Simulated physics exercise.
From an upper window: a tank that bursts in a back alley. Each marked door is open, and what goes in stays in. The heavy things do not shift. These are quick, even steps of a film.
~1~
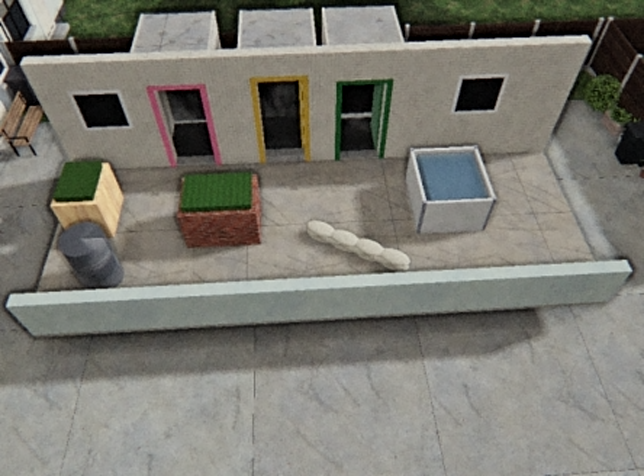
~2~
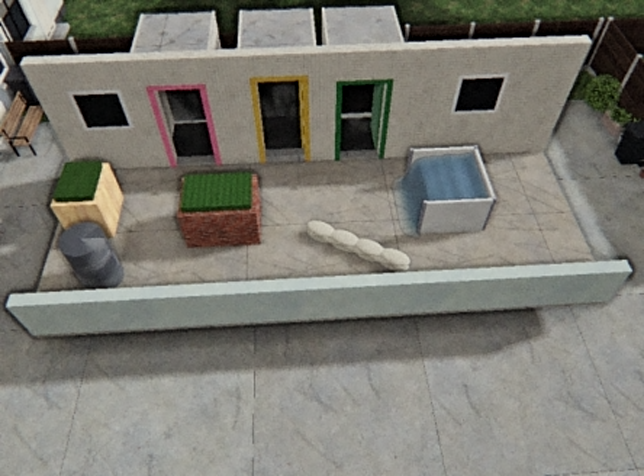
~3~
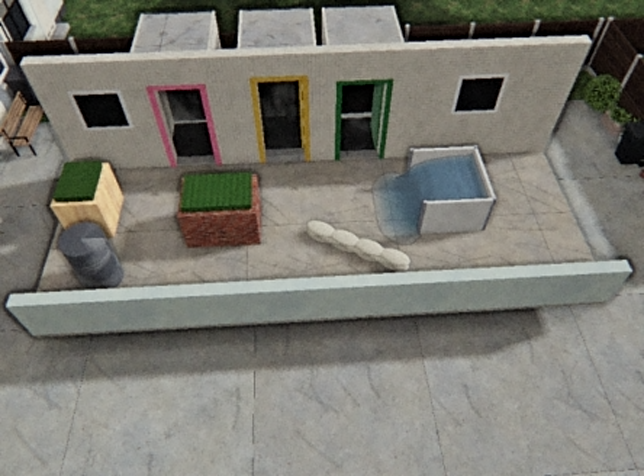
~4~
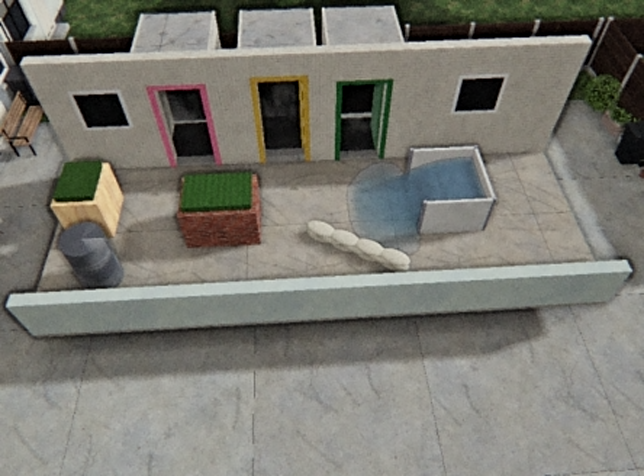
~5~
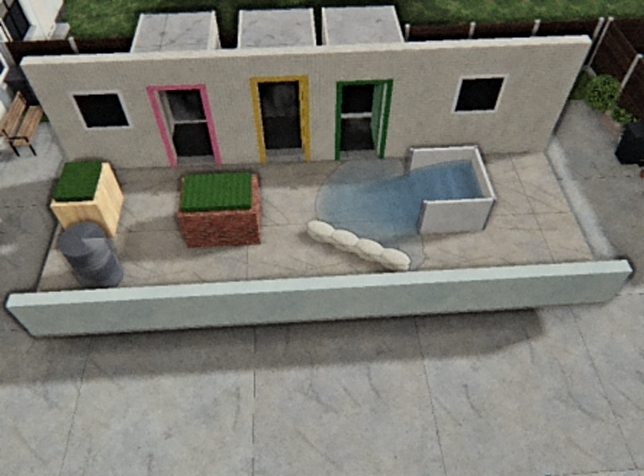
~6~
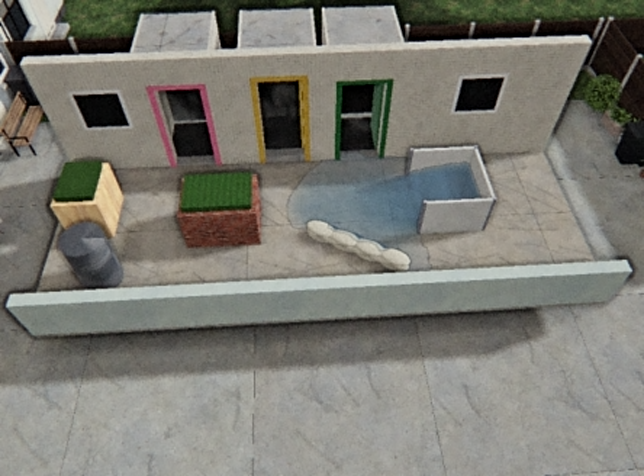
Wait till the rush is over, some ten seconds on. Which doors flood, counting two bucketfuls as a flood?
In the end: The green door lets in a lot; the yellow door admits no more than that; the pink door lets in a lot.
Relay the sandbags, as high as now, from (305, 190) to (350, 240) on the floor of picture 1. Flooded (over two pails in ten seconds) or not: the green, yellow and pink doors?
My reading: The green one lets more in; the yellow one passes that mark; the pink one stays under.
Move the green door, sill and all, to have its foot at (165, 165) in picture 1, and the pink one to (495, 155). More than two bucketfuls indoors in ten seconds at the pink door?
My reading: The pink one is under.
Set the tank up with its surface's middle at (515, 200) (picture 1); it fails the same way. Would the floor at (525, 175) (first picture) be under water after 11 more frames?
Verdict: Not flooded.
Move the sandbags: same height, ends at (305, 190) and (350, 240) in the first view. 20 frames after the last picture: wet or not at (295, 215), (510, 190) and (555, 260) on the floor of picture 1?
In that order: Flooded, dry, not flooded.
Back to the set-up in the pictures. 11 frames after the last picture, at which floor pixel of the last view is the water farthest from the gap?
At about (91, 184).
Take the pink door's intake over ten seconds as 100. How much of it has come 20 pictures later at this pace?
About 95 per cent.
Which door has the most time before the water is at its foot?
The pink-painted one.
A moment on, water covers 30 % of the floor; the green door under two buckets in, the yellow door wet at the sill, nothing in, the pink door not reached.
Next, water covers 45 % of the floor; the green door over two buckets in, the yellow door wet at the sill, nothing in, the pink door under two buckets in.
Then, water covers 55 % of the floor; the green door over two buckets in, the yellow door under two buckets in, the pink door over two buckets in.
Later, water covers 75 % of the floor; the green door over two buckets in, the yellow door under two buckets in, the pink door over two buckets in.
In the end, water covers 80 % of the floor; the green door over two buckets in, the yellow door under two buckets in, the pink door over two buckets in.
